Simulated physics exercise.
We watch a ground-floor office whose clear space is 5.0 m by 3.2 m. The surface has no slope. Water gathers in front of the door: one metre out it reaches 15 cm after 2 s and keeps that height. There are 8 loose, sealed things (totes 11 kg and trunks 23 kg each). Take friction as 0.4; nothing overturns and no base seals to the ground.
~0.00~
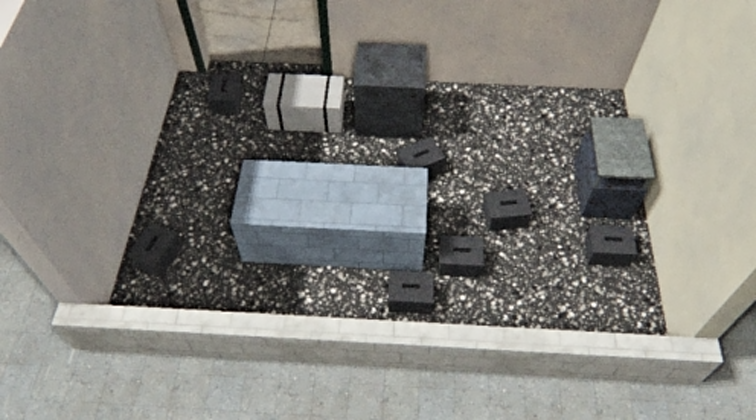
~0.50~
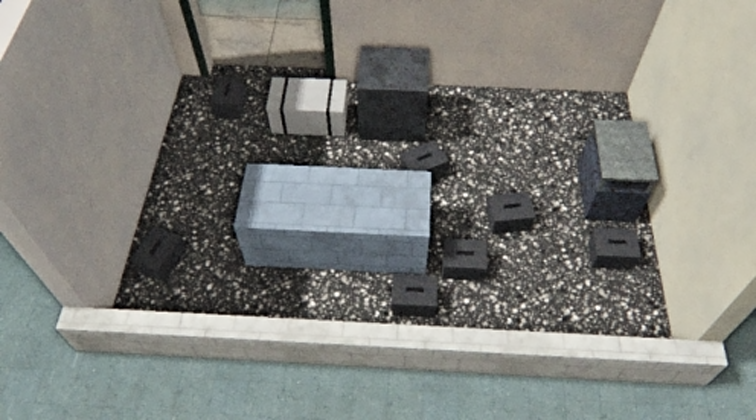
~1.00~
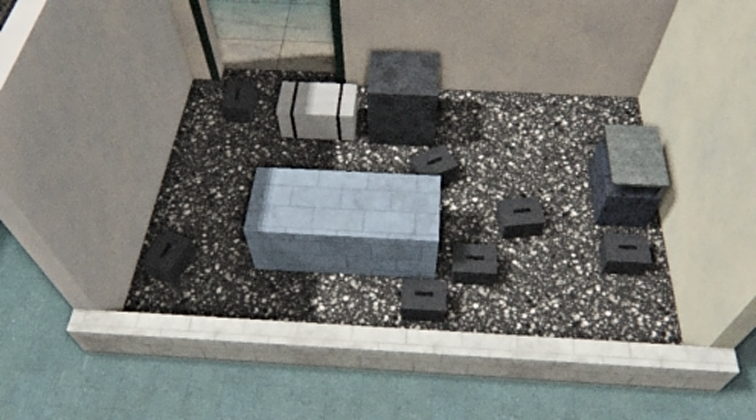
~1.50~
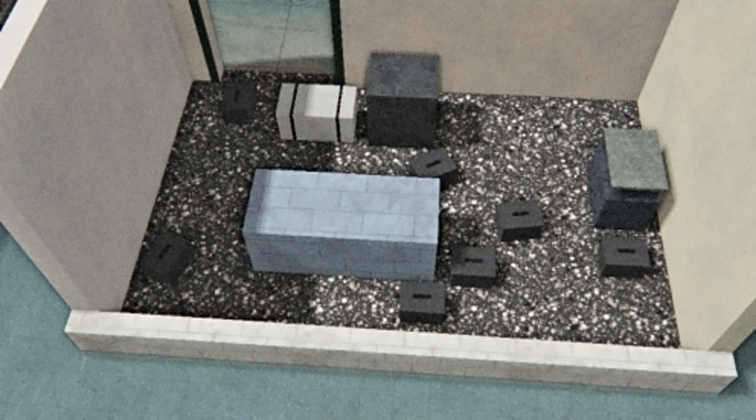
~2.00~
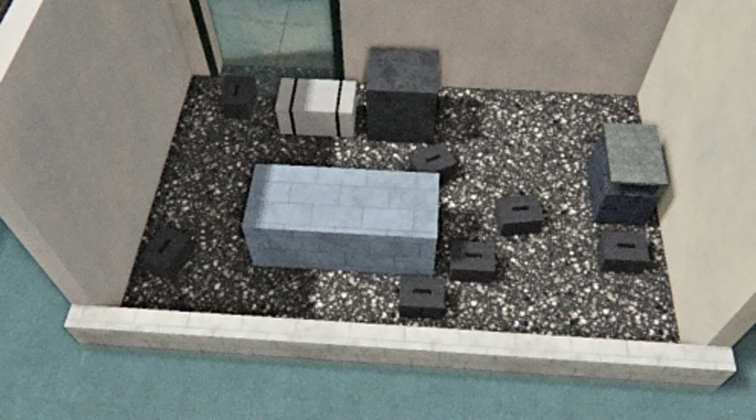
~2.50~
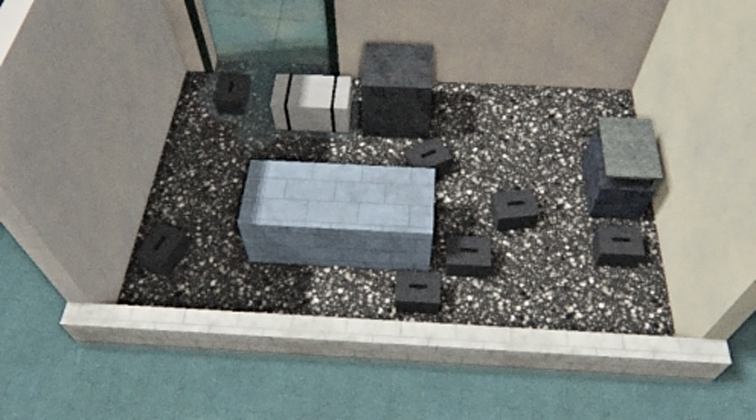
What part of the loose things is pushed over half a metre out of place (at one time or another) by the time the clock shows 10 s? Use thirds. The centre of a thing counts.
That comes to between one and two thirds.
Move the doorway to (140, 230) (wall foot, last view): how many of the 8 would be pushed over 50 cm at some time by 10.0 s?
Then 2.
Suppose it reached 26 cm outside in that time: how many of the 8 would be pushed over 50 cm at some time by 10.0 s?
Then 6.
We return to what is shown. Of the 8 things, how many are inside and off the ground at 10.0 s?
1 of them.
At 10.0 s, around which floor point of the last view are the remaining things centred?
Near (458, 246).
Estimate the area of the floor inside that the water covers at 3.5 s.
Roughly 3.5 m2.
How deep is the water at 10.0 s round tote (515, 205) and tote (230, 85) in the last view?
Roughly 2 and 10 cm.
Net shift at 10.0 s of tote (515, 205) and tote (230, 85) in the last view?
In that order: 0 cm, 250 cm.
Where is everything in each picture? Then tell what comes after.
A tote at (224, 86), on the bottom; a trunk at (304, 91) rests on the ground; 0.0 m2 under water; 0 of 8 have shifted, in the first frame.
A tote at (227, 90) rests on the ground; a trunk at (307, 94) rests on the ground; water covers 0.0 m2; 0 of 8 have shifted, in the second frame.
A tote at (238, 94) rests on the ground; a trunk at (317, 98) rests on the ground; 0.0 m2 under water; 0 of 8 have shifted, in the third frame.
A tote at (237, 96), on the bottom; a trunk at (317, 100) rests on the ground; 0.0 m2 under water; 0 of 8 have shifted, in the fourth frame.
A tote at (237, 91) rests on the ground; a trunk at (316, 95) rests on the ground; water covers 0.3 m2; 0 of 8 have shifted, in the fifth frame.
A tote at (231, 87) rests on the ground; a trunk at (311, 91), on the bottom; 0.8 m2 under water; 0 of 8 have shifted, in the sixth frame.
After 3.5 s 1 of 8 are over 50 cm from their spots; 0 afloat.
After 4.5 s 2 of 8 are over 50 cm from their spots; 0 afloat.
After 7.0 s 3 of 8 are over 50 cm from their spots; 2 afloat.
After 10.0 s 3 of 8 are over 50 cm from their spots, and 3 have been at some point; 1 afloat.
